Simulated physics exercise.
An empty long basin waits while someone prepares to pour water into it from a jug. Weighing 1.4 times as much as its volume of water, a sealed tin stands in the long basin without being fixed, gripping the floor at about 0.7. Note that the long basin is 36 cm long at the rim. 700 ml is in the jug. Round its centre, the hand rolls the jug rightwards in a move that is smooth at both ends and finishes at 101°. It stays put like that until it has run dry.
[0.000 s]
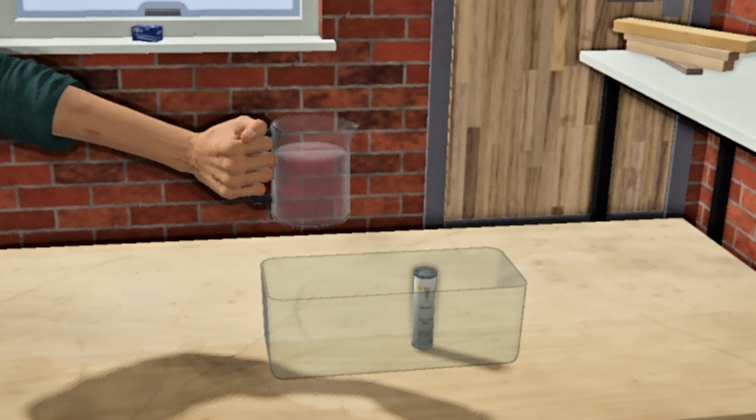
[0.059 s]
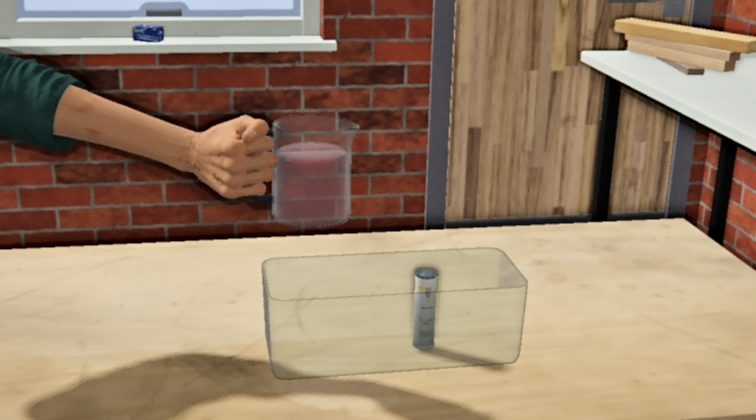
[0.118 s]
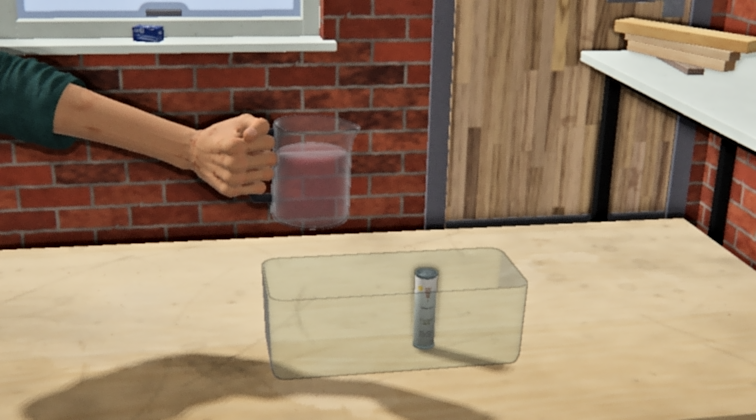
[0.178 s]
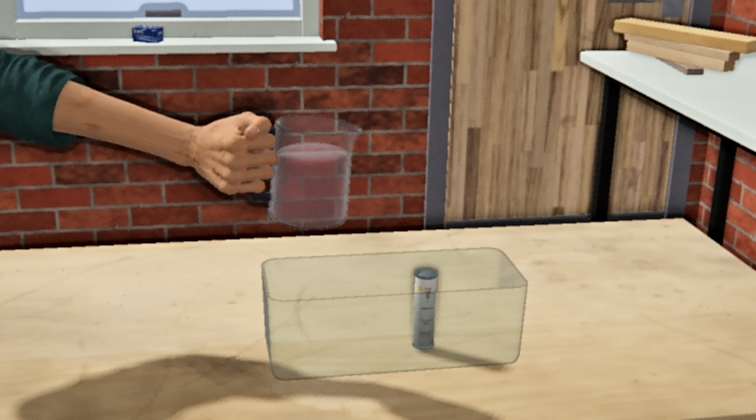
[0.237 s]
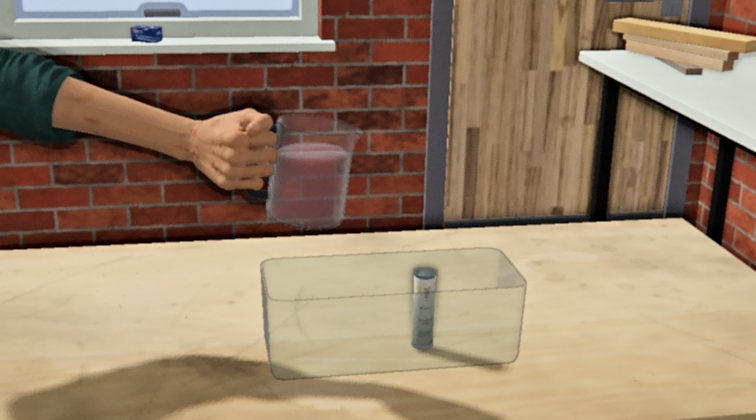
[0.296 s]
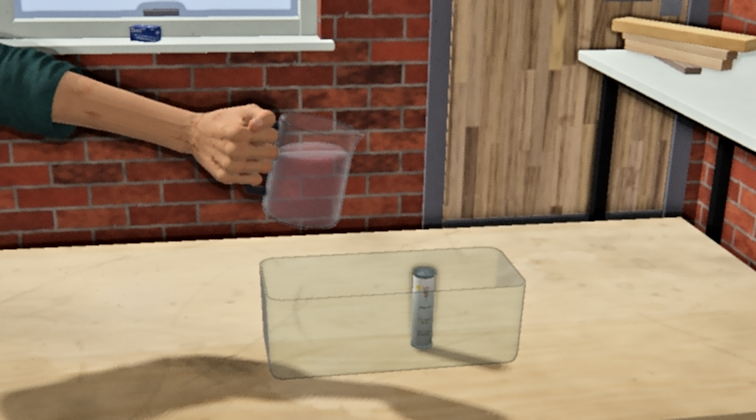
We see a hand at the left holding a clear jug of pinkish liquid above a long, transparent basin with a small upright tin inside; the jug stays nearly still, then the hand tilts it slightly to the right.
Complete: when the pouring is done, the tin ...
... has gone over.
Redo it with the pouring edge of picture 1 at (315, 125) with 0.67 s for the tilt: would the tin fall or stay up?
Then the tin remains standing.
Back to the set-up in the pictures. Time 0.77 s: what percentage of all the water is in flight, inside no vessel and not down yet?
Estimate: About 5 % of all of it.
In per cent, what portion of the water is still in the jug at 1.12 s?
Share remaining: Approx. 48 %.
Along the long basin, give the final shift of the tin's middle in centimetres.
Around 6.5 cm.
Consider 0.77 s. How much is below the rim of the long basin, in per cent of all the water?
I'd estimate some 0 percent of the liquid.
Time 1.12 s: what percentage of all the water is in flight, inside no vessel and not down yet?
Close to 22 per cent.
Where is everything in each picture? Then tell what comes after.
The first picture shows tilt 0°; pouring edge (358, 124); surface from (273, 152) to (346, 150); the long basin's rim runs from (264, 280) to (513, 267); the tin's top is at (425, 276).
The second picture shows tilt 0°; pouring edge (359, 125); surface from (275, 153) to (347, 151).
The third picture shows tilt 2°; pouring edge (360, 126); surface from (275, 153) to (347, 151).
The fourth picture shows tilt 4°; pouring edge (361, 128); surface from (275, 153) to (347, 151).
The fifth picture shows tilt 7°; pouring edge (362, 131); surface from (274, 153) to (348, 151).
The sixth picture shows tilt 11°; pouring edge (364, 133); surface from (275, 153) to (348, 151).
Then, 0.77 s in, the tilt is 60° and 95 per cent is still to pour; the tin stands where it began.
Then, 1.12 s in, the tilt is 92° and 48 per cent is still to pour; the tin stands where it began.
Then, 1.48 s in, the tilt is 101° and 9 per cent is still to pour; the tin lies on its side.
Then, 1.88 s in, the tilt is 101° and 1 per cent is still to pour; the tin lies on its side.
Finally, the tin lies on its side.
